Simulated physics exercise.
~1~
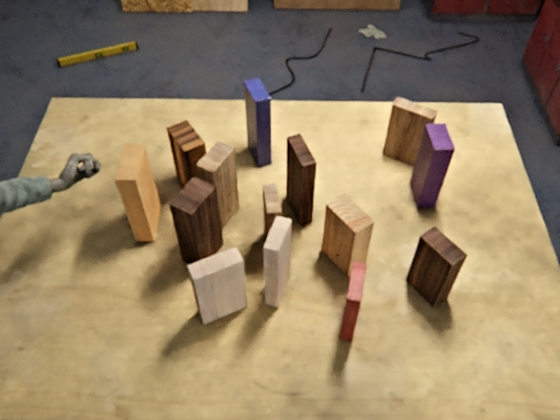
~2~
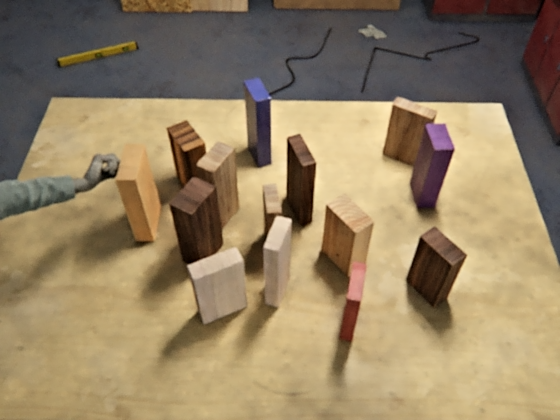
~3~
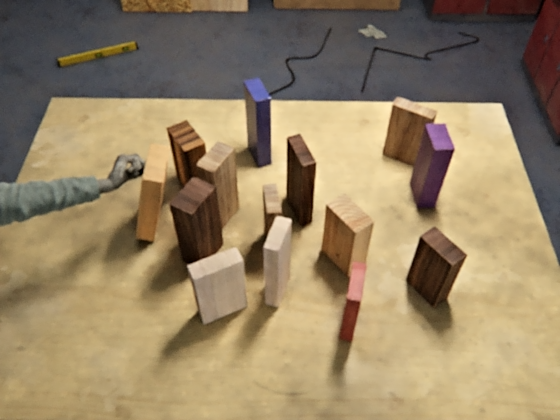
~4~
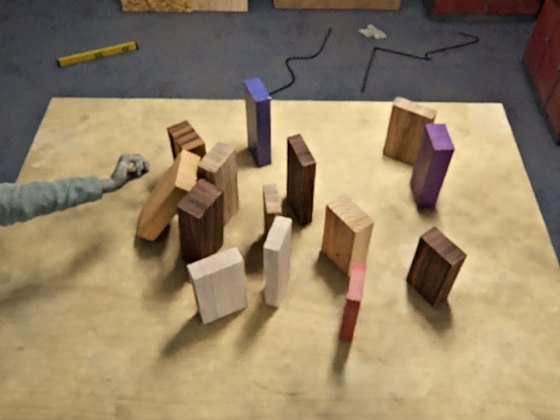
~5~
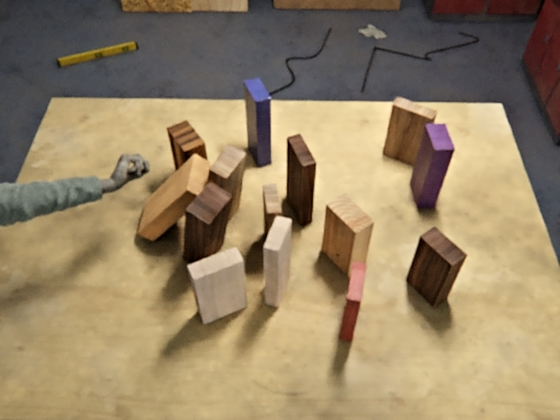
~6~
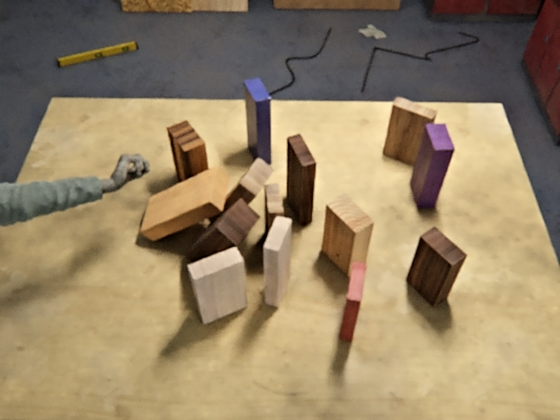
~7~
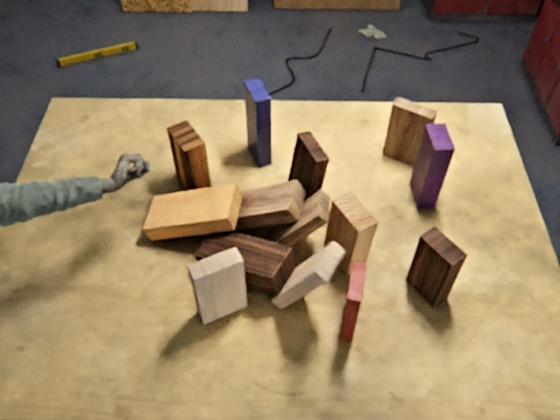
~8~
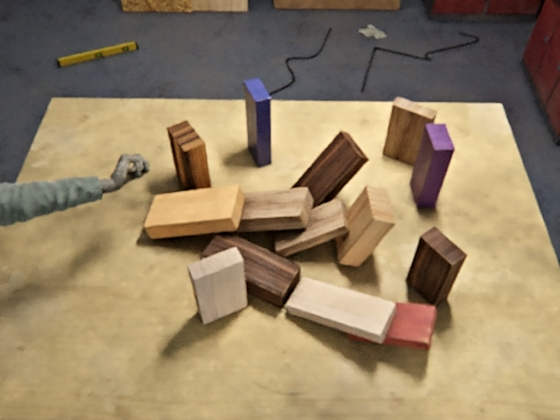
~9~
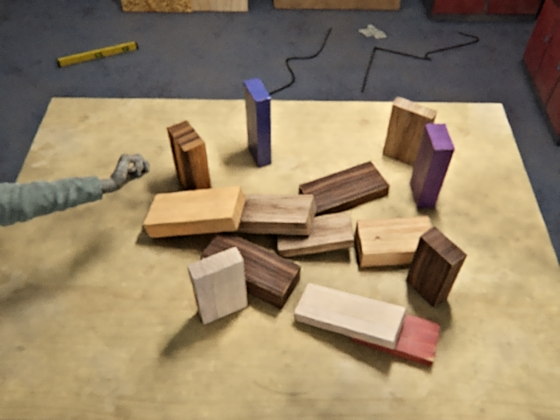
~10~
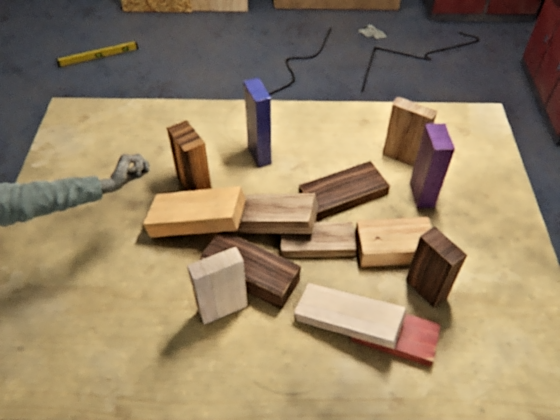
A hand in a grey-green sleeve reaches in from the left over a pale wooden table, seen from above, where tall wooden blocks stand on end, with a blue one at the back, a purple one at the right and a red one near the front. The fingers push the light orange-brown block at the left, then stop. It tips rightward into its brown neighbours, which topple in turn. The fall spreads through the middle, bringing down a dark block, a pale one and the red one. Seven neighbours end up flat, while six blocks, including the blue and purple, still stand.
